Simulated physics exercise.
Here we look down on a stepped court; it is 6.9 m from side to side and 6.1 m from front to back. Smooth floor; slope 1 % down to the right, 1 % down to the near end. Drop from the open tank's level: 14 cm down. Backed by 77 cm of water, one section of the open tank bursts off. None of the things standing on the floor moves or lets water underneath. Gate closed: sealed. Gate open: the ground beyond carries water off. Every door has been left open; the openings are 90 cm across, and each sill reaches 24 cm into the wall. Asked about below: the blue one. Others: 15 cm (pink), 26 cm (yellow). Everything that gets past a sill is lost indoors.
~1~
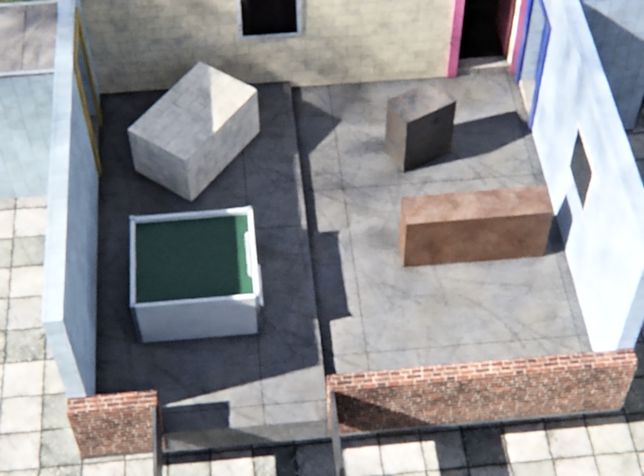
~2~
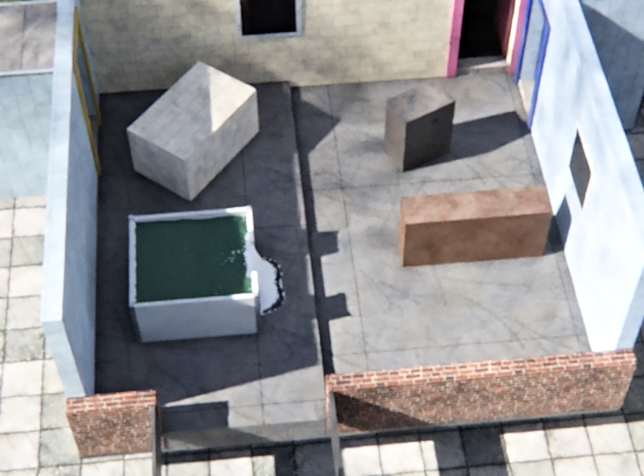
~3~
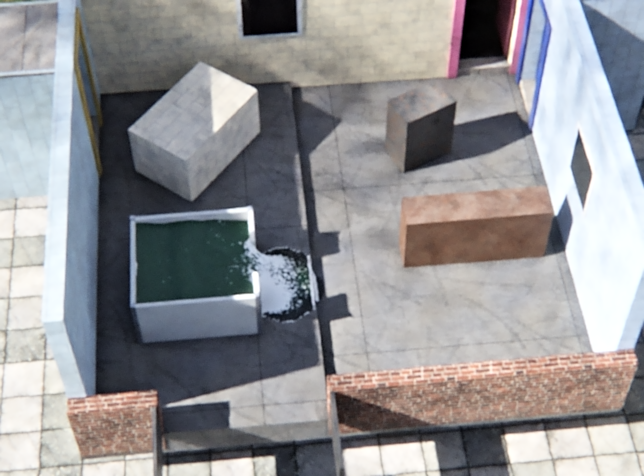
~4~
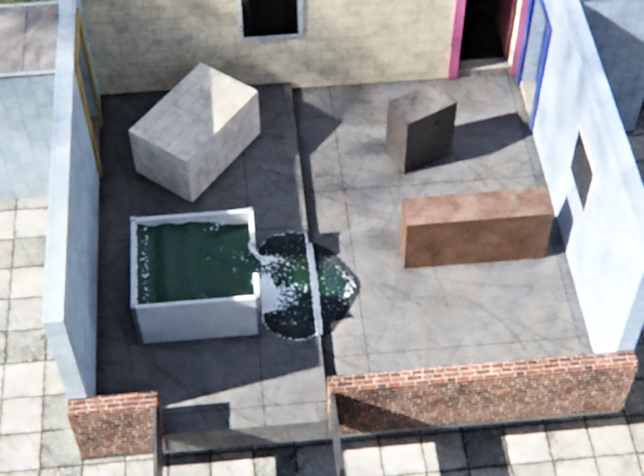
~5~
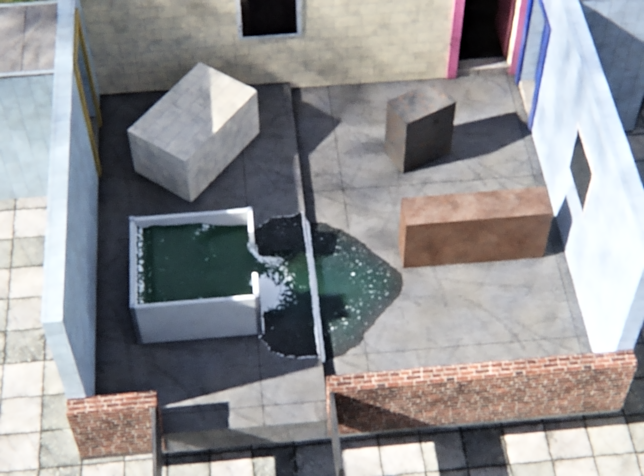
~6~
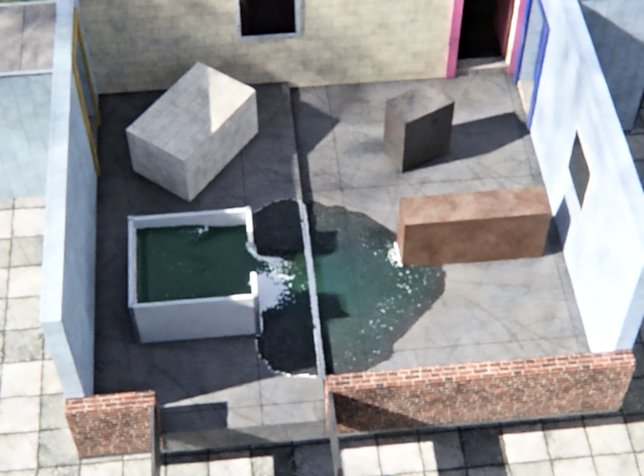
Stepped courtyard with green water bursting from the right side of an open white tank, spilling over the step and spreading across the paving to the brown block.
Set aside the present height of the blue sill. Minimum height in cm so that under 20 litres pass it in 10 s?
I would say 6.5 cm.
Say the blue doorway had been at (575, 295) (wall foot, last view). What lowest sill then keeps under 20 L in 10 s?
Roughly 18 cm, give or take.
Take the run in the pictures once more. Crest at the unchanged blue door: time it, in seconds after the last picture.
Peak time: Around 5.5 s.
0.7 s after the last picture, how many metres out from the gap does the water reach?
Reach: Approx. 4.6 m.
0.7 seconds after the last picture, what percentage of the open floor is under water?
Some 35 per cent is wet.
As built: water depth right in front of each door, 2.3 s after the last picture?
Door depths (cm): Blue = 8, pink = 5, yellow = 0.
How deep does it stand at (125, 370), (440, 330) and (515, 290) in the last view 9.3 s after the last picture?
About 0, 9 and 10 cm respectively.
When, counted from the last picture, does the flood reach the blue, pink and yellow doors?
Arrival: Blue 1.6 s, pink 2.2 s, yellow not within the 10 s.
Then, 0.7 s after the last picture water covers 35 % of the floor, deepest (40 cm) near (260, 288); it has not reached the blue door.
Then, 2.3 s after the last picture water covers 45 % of the floor, deepest (28 cm) near (598, 386); 8 cm at the blue door, 0 litres in over its 12 cm sill.
Then, 9.3 s after the last picture water covers 60 % of the floor, deepest (14 cm) near (598, 386); 6 cm at the blue door, 1 litre in over its 12 cm sill.
At the blue door as built, the water peaked near 10 cm, 5.3 s after the last picture.
Run again over the same 10 s with other heights there, 29 litres in over 5.5 cm, 15 litres over 7 cm. The limit of 20 litres is kept from about 6.5 cm up.
